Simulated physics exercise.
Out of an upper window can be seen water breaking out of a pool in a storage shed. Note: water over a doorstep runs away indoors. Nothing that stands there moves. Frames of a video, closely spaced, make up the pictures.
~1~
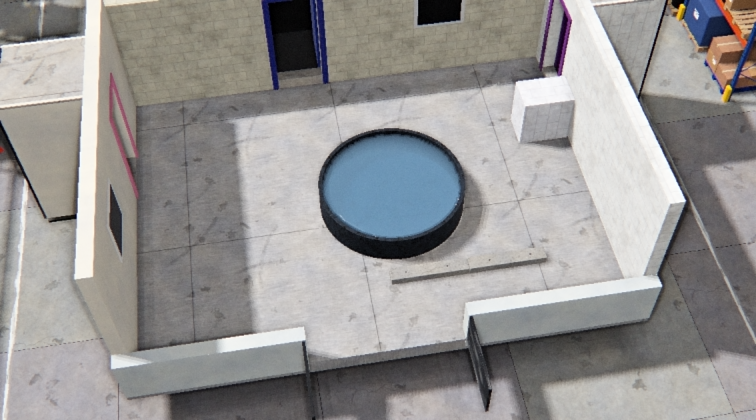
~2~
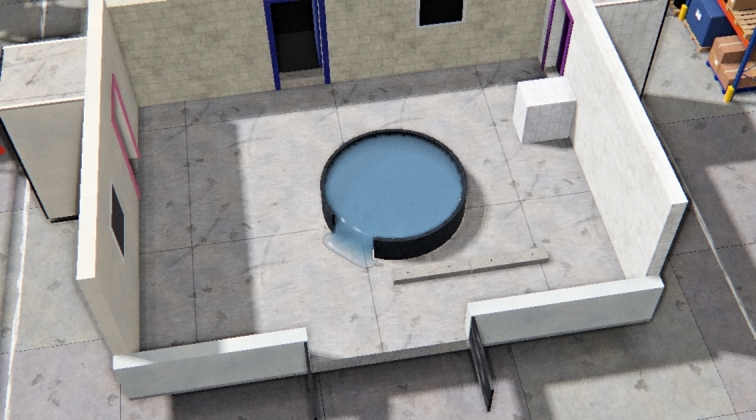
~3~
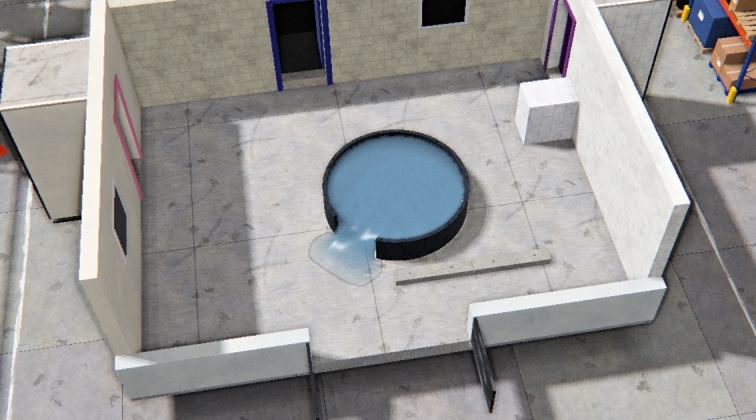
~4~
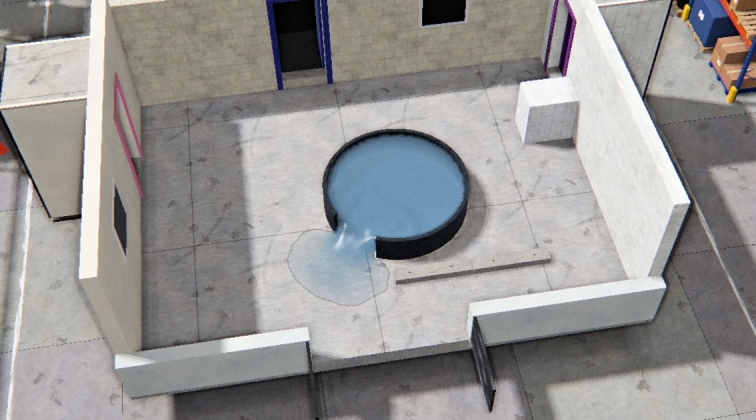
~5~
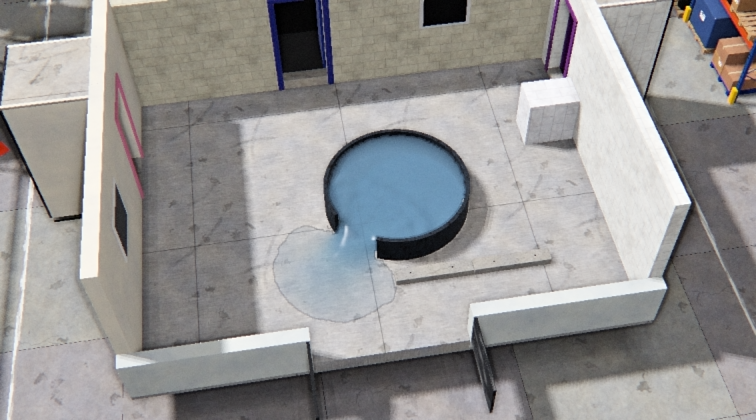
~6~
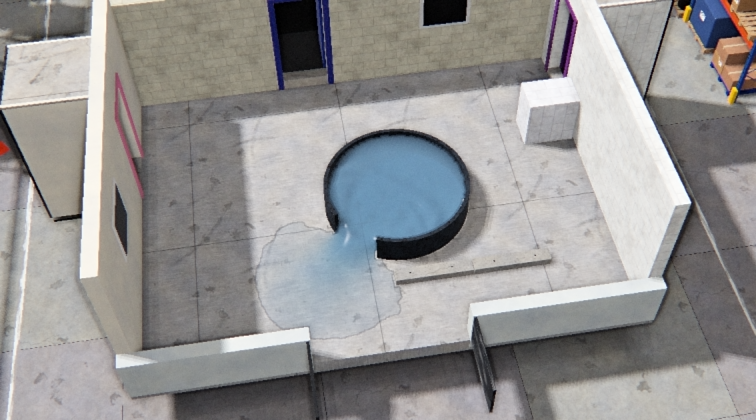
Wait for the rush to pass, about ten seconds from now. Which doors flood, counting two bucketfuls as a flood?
One by one: The purple door will get two buckets at most; the blue door will get two buckets at most; the pink door will get two buckets at most.
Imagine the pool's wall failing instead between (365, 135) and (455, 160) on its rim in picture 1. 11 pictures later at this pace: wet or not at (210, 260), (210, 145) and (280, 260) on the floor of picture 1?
Going through them one by one, I'd say high and dry, then high and dry, then high and dry.
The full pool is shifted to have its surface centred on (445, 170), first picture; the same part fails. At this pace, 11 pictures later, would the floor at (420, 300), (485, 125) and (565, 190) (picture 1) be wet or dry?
First one gets inundated, next one stays unwetted, last one stays unwetted.
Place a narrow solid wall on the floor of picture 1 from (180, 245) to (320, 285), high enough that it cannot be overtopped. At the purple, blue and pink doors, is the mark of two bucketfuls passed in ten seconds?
Result - purple door doesn't reach it, blue door doesn't reach it, pink door overshoots.
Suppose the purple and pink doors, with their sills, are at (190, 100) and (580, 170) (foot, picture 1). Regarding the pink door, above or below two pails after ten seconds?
Note: Pink door lets in too little.
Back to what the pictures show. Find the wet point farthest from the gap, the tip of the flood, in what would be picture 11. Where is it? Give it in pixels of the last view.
My pick would be pixel (188, 368).
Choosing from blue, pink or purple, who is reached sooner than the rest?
That's the pink-painted one.
A moment on, water covers 15 % of the floor; the purple door not reached, the blue door not reached, the pink door not reached.
Next, water covers 20 % of the floor; the purple door not reached, the blue door not reached, the pink door not reached.
Then, water covers 20 % of the floor; the purple door not reached, the blue door not reached, the pink door not reached.
Later, water covers 40 % of the floor; the purple door not reached, the blue door not reached, the pink door wet at the sill, nothing in.
In the end, water covers 55 % of the floor; the purple door not reached, the blue door wet at the sill, nothing in, the pink door wet at the sill, nothing in.
